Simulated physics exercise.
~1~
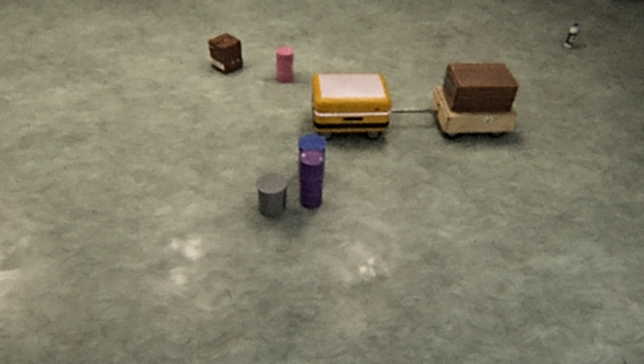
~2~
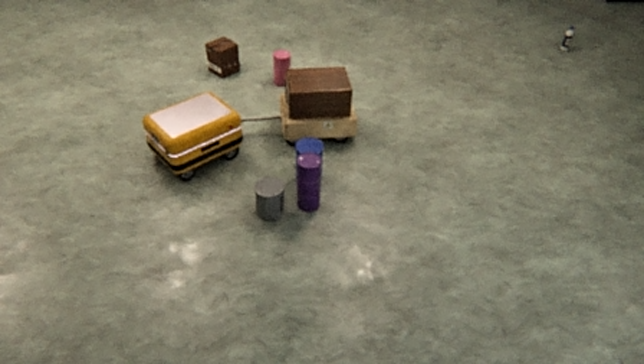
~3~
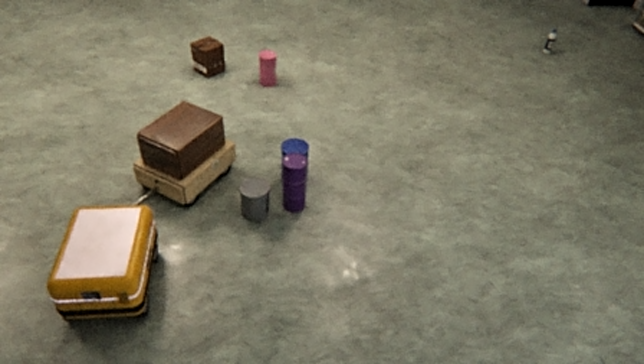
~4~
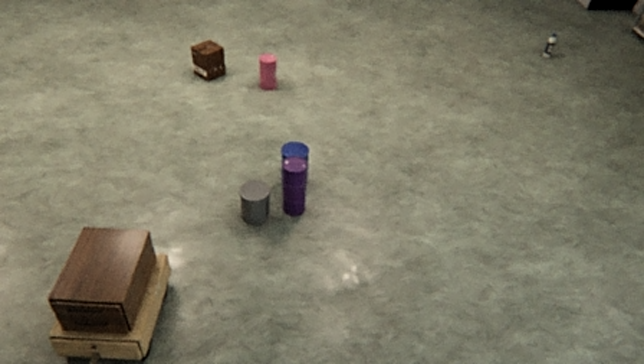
A yellow tug pulled a cart carrying a brown block leftward past the standing canisters and pails, then curved down toward the lower left until the tug was out of view and only the cart remained, with the five standing items still in place.
